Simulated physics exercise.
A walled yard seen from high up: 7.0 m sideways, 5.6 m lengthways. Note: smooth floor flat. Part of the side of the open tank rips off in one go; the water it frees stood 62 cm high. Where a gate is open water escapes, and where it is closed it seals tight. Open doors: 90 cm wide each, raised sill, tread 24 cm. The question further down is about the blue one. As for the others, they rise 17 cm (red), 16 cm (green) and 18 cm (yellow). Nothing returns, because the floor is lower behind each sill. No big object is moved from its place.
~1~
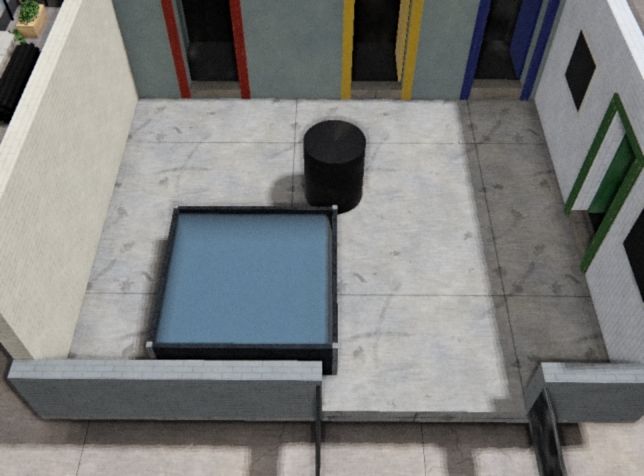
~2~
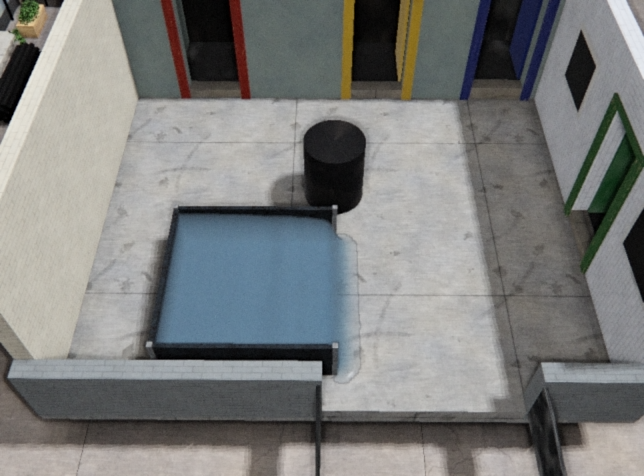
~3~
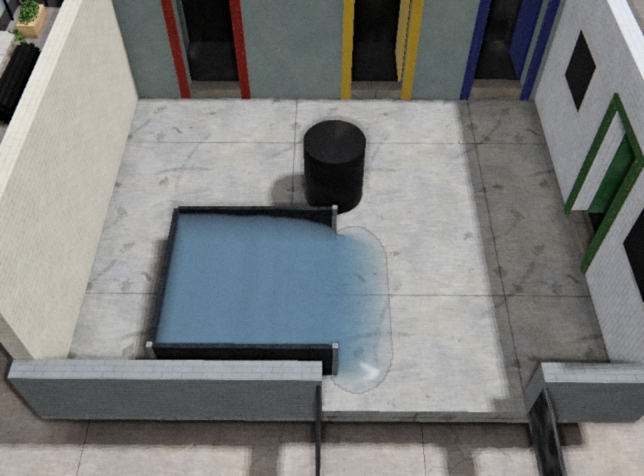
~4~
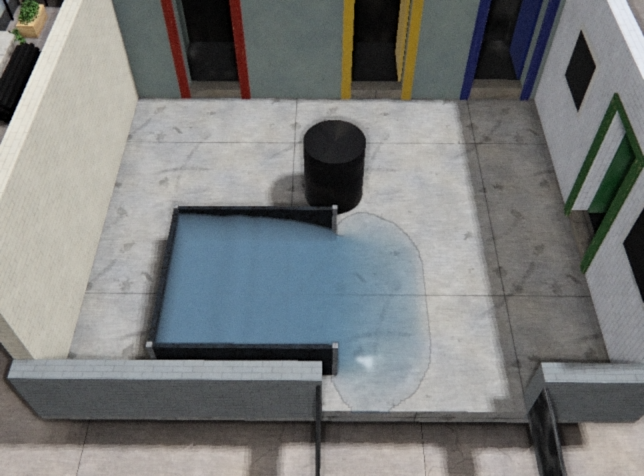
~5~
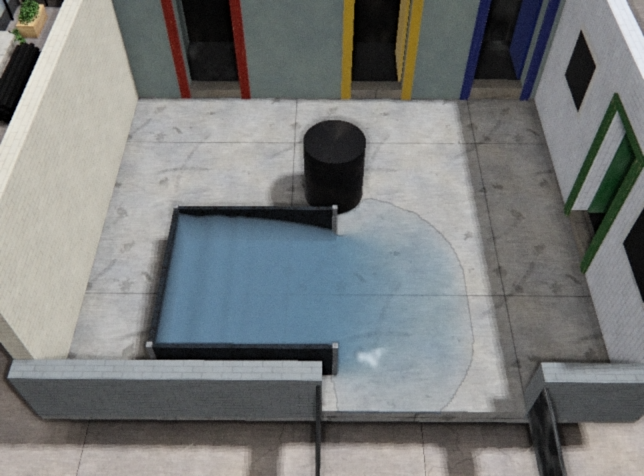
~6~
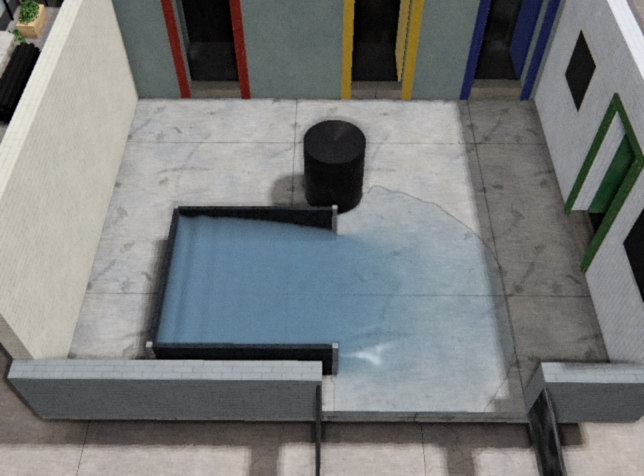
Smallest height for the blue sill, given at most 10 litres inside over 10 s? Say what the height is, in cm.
About 22 cm.
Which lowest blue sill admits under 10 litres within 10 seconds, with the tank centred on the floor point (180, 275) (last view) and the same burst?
In that case about 17 cm.
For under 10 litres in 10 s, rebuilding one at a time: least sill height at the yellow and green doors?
About 8.0 cm at yellow and about 24 cm at green.
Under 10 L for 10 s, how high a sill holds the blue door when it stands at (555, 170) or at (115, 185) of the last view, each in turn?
In turn: About 13.5 cm, about 6.5 cm.
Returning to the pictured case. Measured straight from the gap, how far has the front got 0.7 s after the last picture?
About 3.8 metres out.
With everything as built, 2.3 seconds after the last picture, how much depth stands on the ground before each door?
Depths in cm: Red 0, blue 11, green 26, yellow 0.
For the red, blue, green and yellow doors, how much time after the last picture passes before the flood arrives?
Red 4.5 seconds, blue 2.2 seconds, green 0.4 seconds, yellow 3.2 seconds.
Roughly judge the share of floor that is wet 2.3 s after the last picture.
Wet share: Around 45 %.
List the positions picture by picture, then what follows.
The open tank at (250, 275) is whole and still, 62 cm deep; the blue door at (506, 51) is dry, in the first frame.
The front is at a hidden place, 0.3 m from the gap at (332, 294); 0.4 m2 of floor is wet, 62 cm left at the back, in the second frame.
Water pours out at (332, 295) and has run 0.7 m, to (384, 362); about 11 cm deep outside, 62 cm at the back, in the third frame.
The gap is at (332, 295), the front 1.2 m out at (425, 346); the back of the open tank holds 62 cm, in the fourth frame.
The front is at (466, 342), 1.8 m from the gap at (332, 295); 4.8 m2 of floor is wet, 60 cm left at the back, in the fifth frame.
Water pours out at (332, 296) and has run 2.3 m, to (508, 346); about 6 cm deep outside, 53 cm at the back; the blue door at (506, 51), 5.1 m from the gap, is still 2.9 m from the nearest water, in the sixth frame.
Then, 0.7 s after the last picture water covers 35 % of the floor, deepest (26 cm) near (347, 341); it has not reached the blue door.
Then, 2.3 s after the last picture water covers 45 % of the floor, deepest (30 cm) near (526, 99); 11 cm at the blue door, 0 litres in over its 23 cm sill.
Then, 9.3 s after the last picture water covers 95 % of the floor, deepest (12 cm) near (180, 97); 6 cm at the blue door, 7 litres in over its 23 cm sill.
At the blue door as built, the water peaked near 25 cm, 2.9 s after the last picture.
Run again over the same 10 s with other heights there, 18 litres in over 20.5 cm, 1 litre over 27.5 cm. The limit of 10 litres is kept from about 22 cm up.
